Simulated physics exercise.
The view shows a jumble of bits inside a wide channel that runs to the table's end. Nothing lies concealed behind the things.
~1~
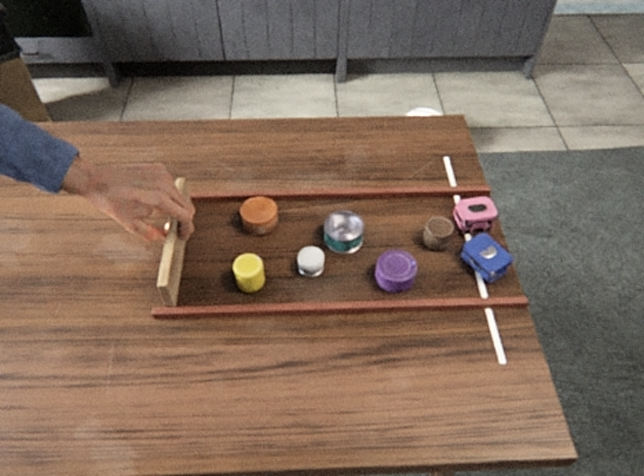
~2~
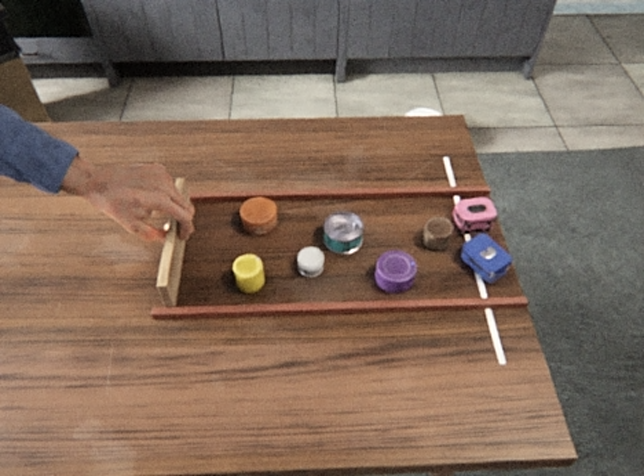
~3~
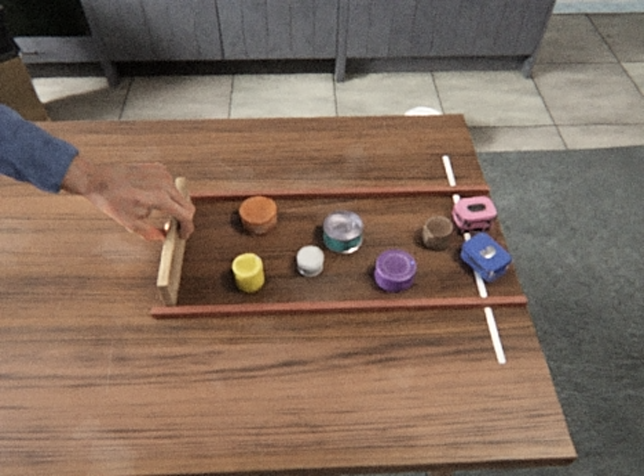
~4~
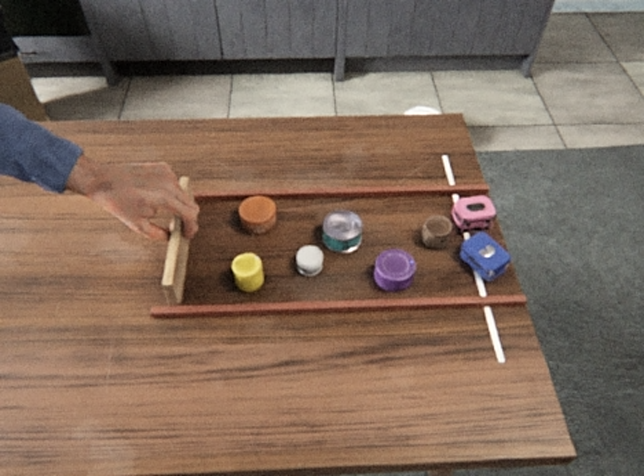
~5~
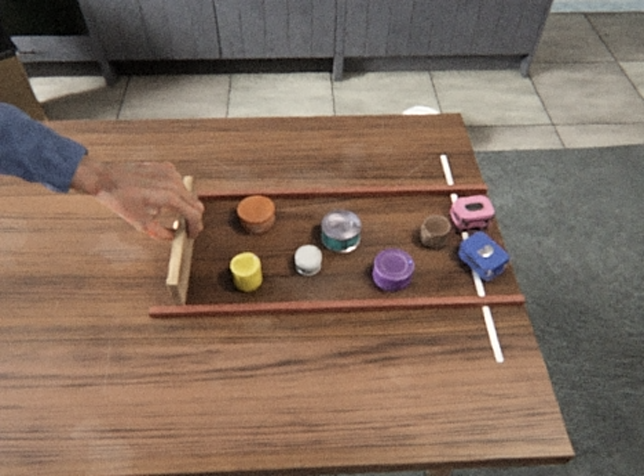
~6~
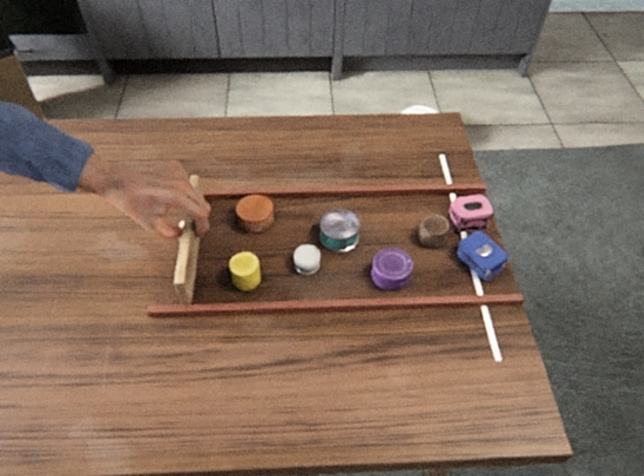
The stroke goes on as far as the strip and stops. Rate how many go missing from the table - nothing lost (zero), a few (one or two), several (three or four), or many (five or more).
Several, three or four.
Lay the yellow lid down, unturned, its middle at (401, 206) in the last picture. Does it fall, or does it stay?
Well, this time it drops away.
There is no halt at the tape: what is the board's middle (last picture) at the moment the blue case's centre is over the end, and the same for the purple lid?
The middle is at (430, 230) when it's the blue case, and at (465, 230) when it's the purple lid.
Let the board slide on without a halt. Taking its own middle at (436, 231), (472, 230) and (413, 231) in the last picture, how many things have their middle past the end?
The counts would come out as 1, 4 and 0.
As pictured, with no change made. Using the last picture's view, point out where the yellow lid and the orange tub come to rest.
Yellow lid: About (493, 272); orange tub: About (474, 200).
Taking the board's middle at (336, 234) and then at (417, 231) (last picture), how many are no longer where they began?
The count reaches 4 first and 8 second.
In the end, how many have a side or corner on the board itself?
In total, 4.
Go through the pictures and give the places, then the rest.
The first picture shows pink case (475, 216); blue case (486, 258); brown tub (438, 234); board (176, 240); tape (470, 245).
The second picture shows blue case (485, 259); orange tub (259, 217).
The third picture shows brown tub (437, 233); turquoise tin (343, 232).
The fourth picture shows pink case (473, 215); yellow lid (248, 273).
The fifth picture shows blue case (483, 257); board (184, 239).
The sixth picture shows pink case (470, 214); blue case (481, 256); brown tub (434, 232); board (191, 238); tape (466, 242).
A little later, none off yet; pink case at rest near (470, 214); blue case at rest near (481, 256); brown tub at rest near (434, 232).
When it is over, the number that fall off is three or four; down, purple lid, brown tub, blue case and pink case.
